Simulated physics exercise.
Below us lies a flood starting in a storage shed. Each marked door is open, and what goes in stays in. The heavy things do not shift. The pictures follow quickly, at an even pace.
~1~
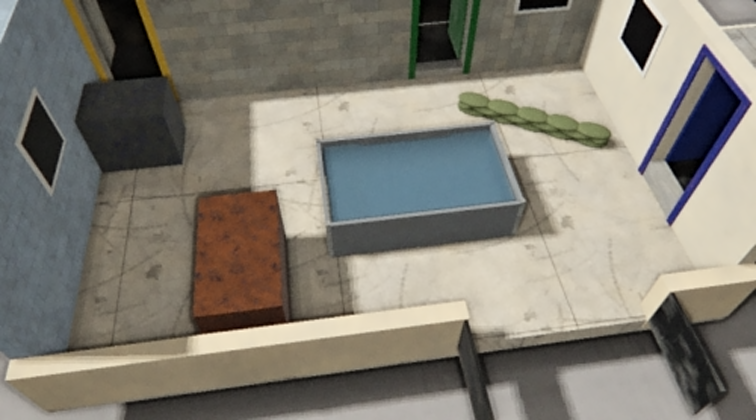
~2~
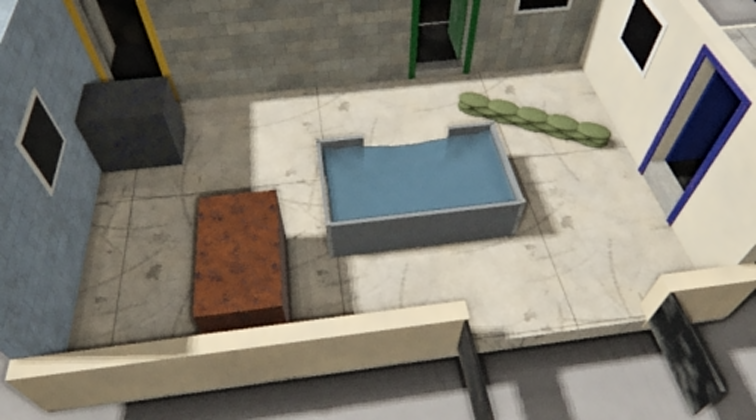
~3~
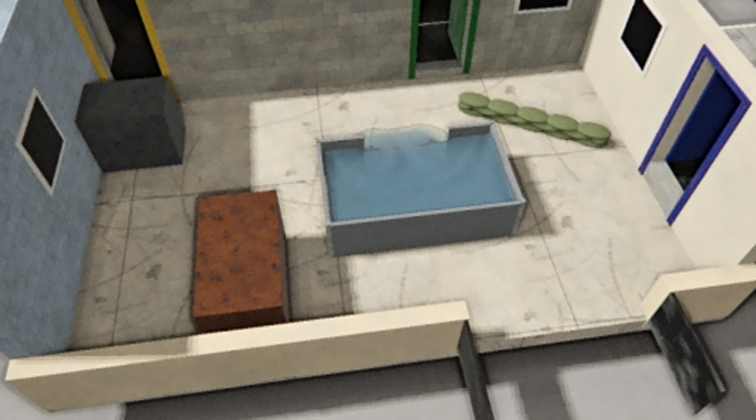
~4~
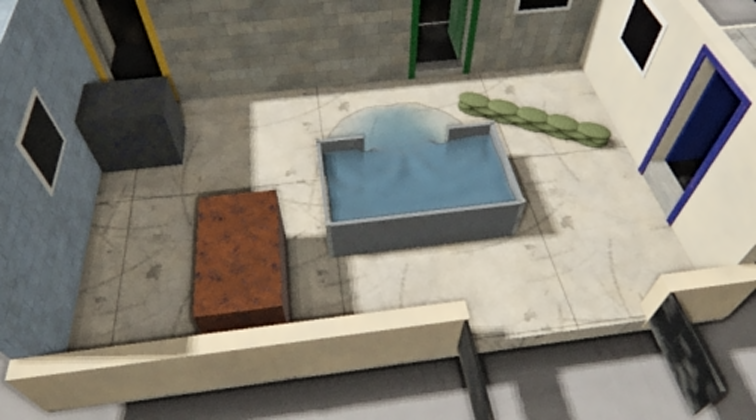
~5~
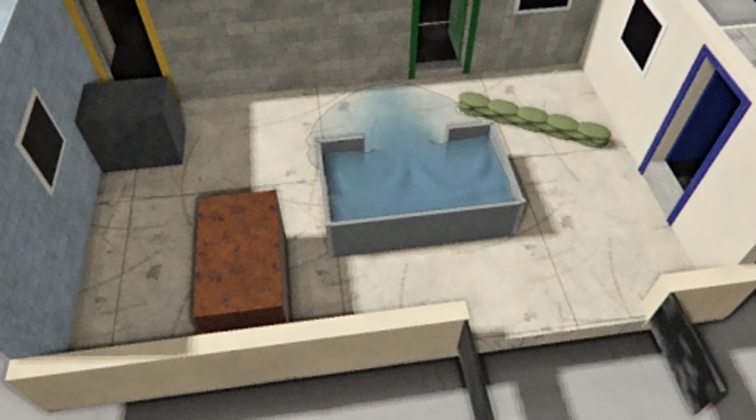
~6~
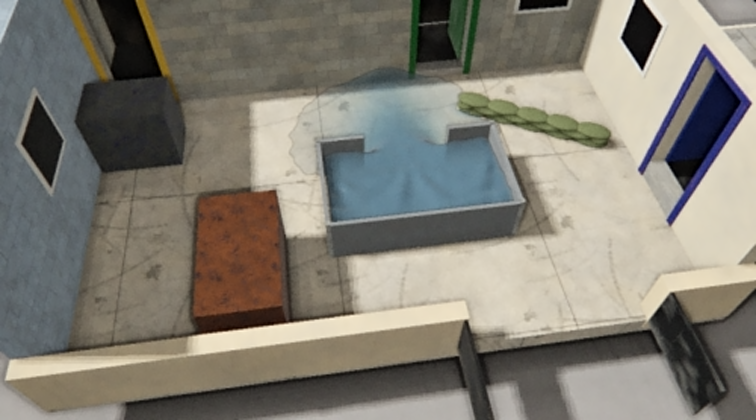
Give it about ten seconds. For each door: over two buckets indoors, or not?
The yellow door admits no more than that; the blue door admits no more than that; the green door lets in a lot.
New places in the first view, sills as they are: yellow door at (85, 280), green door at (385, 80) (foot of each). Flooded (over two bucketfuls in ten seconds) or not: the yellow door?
Then: Yellow door stays under.
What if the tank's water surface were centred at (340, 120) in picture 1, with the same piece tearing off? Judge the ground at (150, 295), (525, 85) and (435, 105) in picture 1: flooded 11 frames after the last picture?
In that order: Not flooded, wet, under water.
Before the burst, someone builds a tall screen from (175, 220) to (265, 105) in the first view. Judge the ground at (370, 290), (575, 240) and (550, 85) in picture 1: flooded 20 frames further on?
In turn: Clear, free of water, wet.
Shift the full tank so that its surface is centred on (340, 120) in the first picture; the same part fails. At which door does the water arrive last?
I say the blue-painted one.
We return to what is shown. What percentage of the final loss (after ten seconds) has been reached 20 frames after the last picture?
Close to 55 %.
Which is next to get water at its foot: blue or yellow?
The door marked yellow.
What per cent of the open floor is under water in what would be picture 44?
Roughly 75 per cent.
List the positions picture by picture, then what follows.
The open tank at (416, 174) is whole and still, in the first frame.
Water pours out on the open tank's far side and has run to a hidden place, in the second frame.
Water pours out on the open tank's far side and has run to a hidden place, in the third frame.
Water pours out on the open tank's far side and has run to (365, 112), in the fourth frame.
Water pours out on the open tank's far side and has run to (374, 88), in the fifth frame.
Water pours out on the open tank's far side and has run to (337, 87), in the sixth frame.
A moment on, water covers 15 % of the floor; the yellow door not reached, the blue door not reached, the green door over two buckets in.
Next, water covers 30 % of the floor; the yellow door wet at the sill, nothing in, the blue door not reached, the green door far over two buckets in.
Then, water covers 45 % of the floor; the yellow door wet at the sill, nothing in, the blue door wet at the sill, nothing in, the green door far over two buckets in.
Later, water covers 75 % of the floor; the yellow door wet at the sill, nothing in, the blue door wet at the sill, nothing in, the green door far over two buckets in.
In the end, water covers 90 % of the floor; the yellow door wet at the sill, nothing in, the blue door wet at the sill, nothing in, the green door far over two buckets in.
